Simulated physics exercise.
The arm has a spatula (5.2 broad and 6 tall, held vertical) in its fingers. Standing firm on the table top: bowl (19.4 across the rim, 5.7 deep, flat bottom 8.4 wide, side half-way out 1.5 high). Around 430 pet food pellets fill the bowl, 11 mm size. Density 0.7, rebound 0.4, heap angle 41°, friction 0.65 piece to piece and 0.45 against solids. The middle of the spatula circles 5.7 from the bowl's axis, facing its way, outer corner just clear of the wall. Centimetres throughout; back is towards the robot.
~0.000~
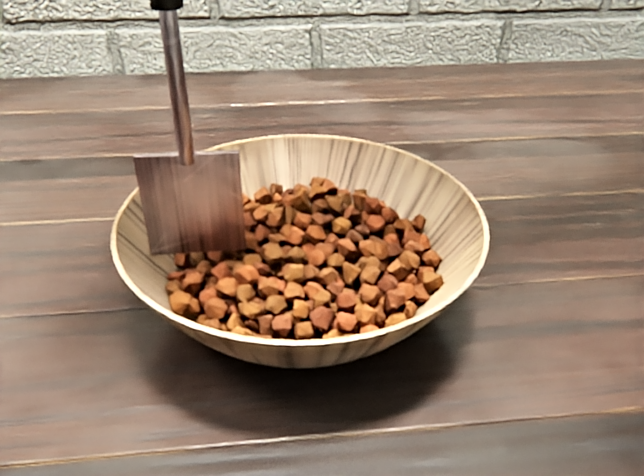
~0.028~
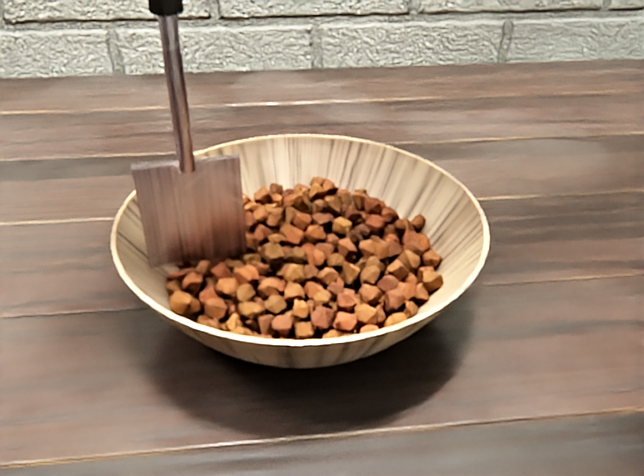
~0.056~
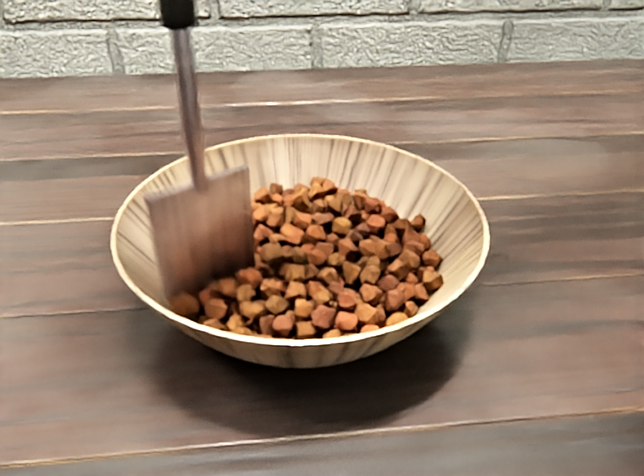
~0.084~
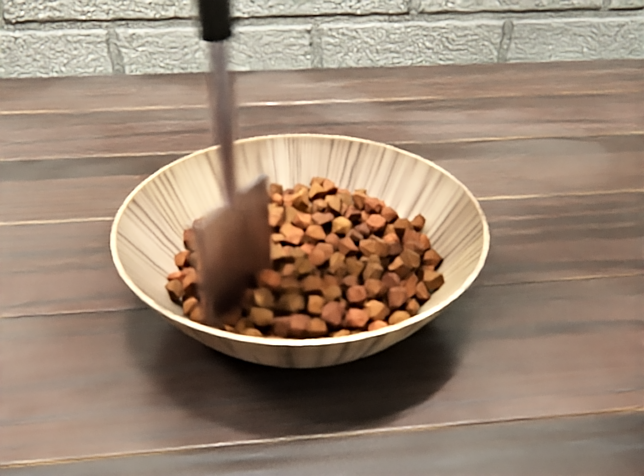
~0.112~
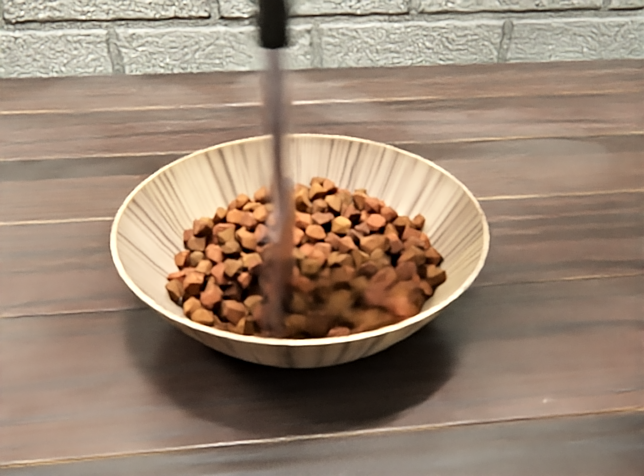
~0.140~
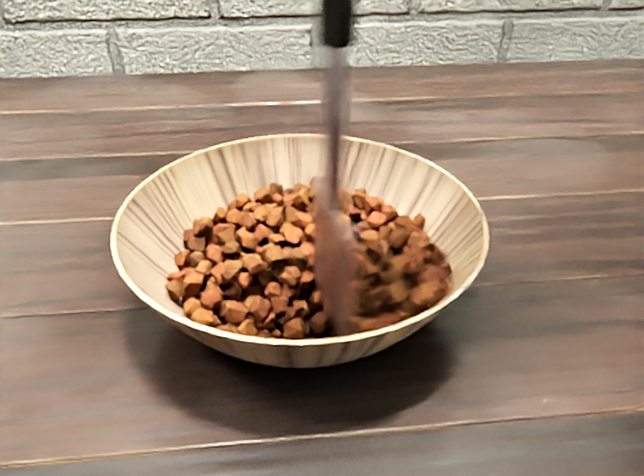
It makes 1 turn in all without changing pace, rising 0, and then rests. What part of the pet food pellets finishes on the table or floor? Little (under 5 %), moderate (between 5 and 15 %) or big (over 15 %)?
On the table or floor the share is big, over 15 %.
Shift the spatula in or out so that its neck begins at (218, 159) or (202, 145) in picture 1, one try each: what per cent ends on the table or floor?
Some 40 and 35 per cent.
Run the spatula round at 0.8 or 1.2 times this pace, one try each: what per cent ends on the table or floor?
About 15 and 20 per cent.
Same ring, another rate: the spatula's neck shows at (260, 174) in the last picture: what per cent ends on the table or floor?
Some 15 per cent.
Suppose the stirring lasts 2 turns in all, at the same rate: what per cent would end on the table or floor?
It would be near 30 per cent.
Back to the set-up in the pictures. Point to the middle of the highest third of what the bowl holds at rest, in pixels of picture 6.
At about (269, 273).
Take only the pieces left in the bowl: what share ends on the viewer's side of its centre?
Some 55 per cent.
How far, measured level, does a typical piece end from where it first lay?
About 1 cm.
By 0.26 s, 197° round, highest piece 9 above the table; 412 in the bowl, 19 in flight or on the tool.
By 0.38 s, 295° round, highest piece 9 above the table; 374 in the bowl, 22 on the table or floor, 35 in flight or on the tool.
By 0.63 s, 0° round, highest piece 6 above the table; 330 in the bowl, 101 on the table or floor.
By 1.33 s, 0° round, highest piece 6 above the table; 330 in the bowl, 101 on the table or floor.
Final count, 330 in the bowl, 101 on the table or floor. That is 23 % on the table or floor.
